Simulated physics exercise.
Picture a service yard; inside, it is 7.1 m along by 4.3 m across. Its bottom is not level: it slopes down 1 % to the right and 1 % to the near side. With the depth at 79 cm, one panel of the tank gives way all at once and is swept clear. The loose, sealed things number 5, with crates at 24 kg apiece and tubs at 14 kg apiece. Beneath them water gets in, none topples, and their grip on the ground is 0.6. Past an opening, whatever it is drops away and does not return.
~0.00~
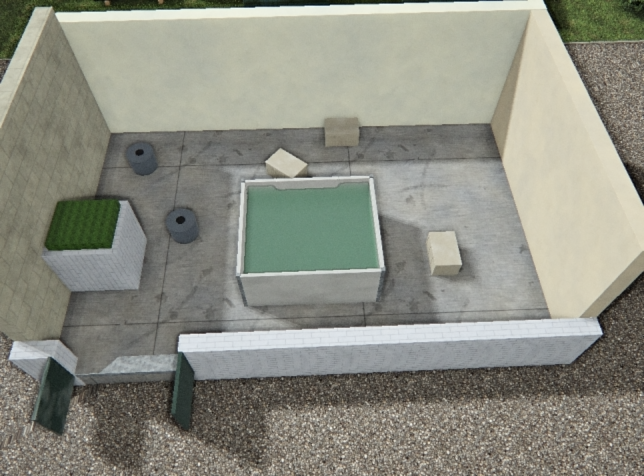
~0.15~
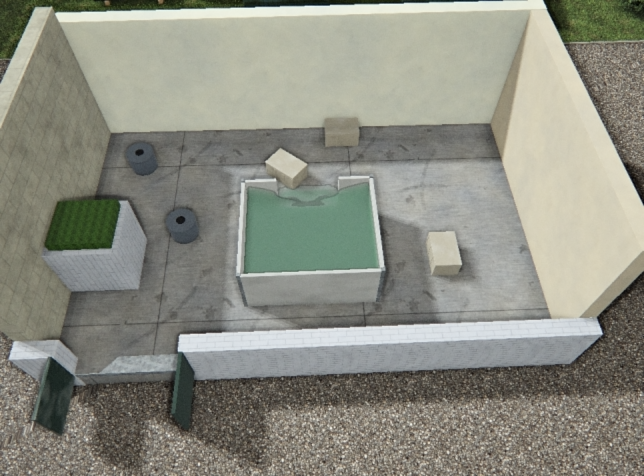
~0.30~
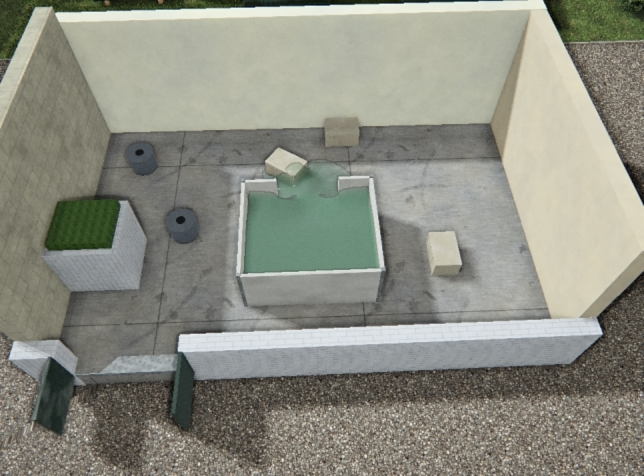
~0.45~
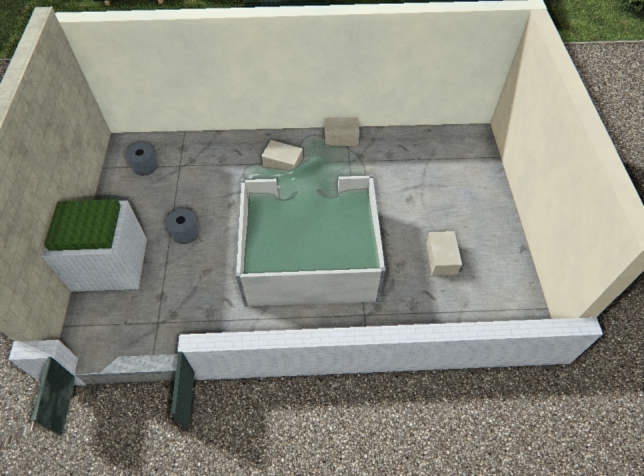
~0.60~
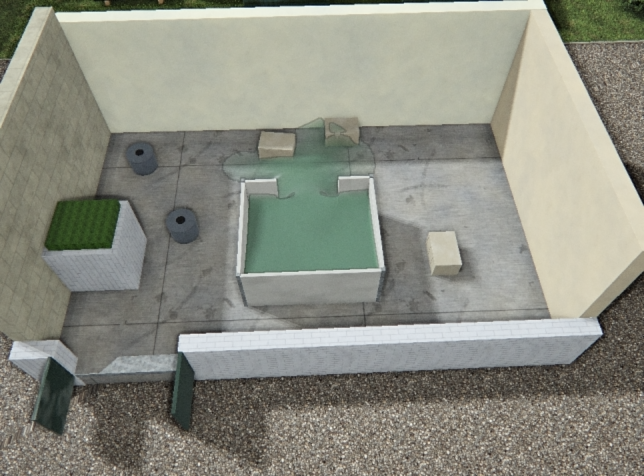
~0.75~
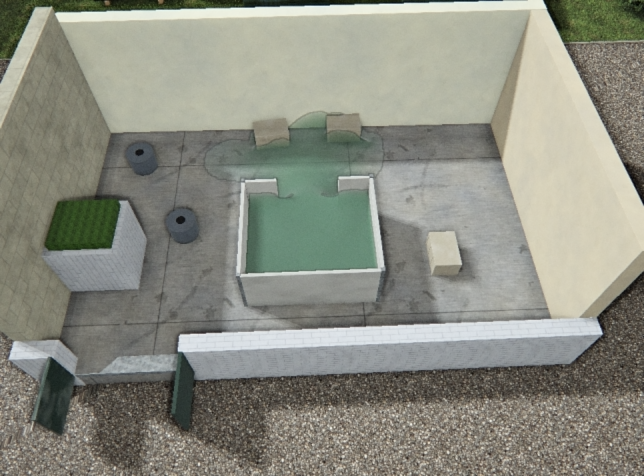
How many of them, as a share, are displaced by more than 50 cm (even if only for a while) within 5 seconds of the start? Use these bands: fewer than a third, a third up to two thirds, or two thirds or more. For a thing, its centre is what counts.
It falls in two thirds or more.
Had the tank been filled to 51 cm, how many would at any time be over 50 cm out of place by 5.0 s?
It would come to 3 of them.
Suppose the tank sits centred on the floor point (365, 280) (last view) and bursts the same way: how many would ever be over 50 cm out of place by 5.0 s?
That would give 3.
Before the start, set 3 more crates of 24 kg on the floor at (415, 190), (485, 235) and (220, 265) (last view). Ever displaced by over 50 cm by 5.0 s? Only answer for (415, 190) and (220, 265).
First falls shy, then falls shy.
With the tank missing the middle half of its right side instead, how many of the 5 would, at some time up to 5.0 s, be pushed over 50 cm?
Result: 2.
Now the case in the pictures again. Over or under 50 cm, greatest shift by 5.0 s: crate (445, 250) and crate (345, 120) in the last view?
In that order: Less, past it.
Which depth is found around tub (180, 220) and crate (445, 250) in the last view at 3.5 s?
I'd put it at 4 cm and 0 cm respectively.
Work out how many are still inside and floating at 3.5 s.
Total: 3.
After 1.1 s 1 of 5 are over 50 cm from their spots; 2 afloat.
After 2.2 s 2 of 5 are over 50 cm from their spots; 1 afloat.
After 3.5 s 3 of 5 are over 50 cm from their spots; 3 afloat.
After 5.0 s 4 of 5 are over 50 cm from their spots, and 4 have been at some point; 2 afloat.
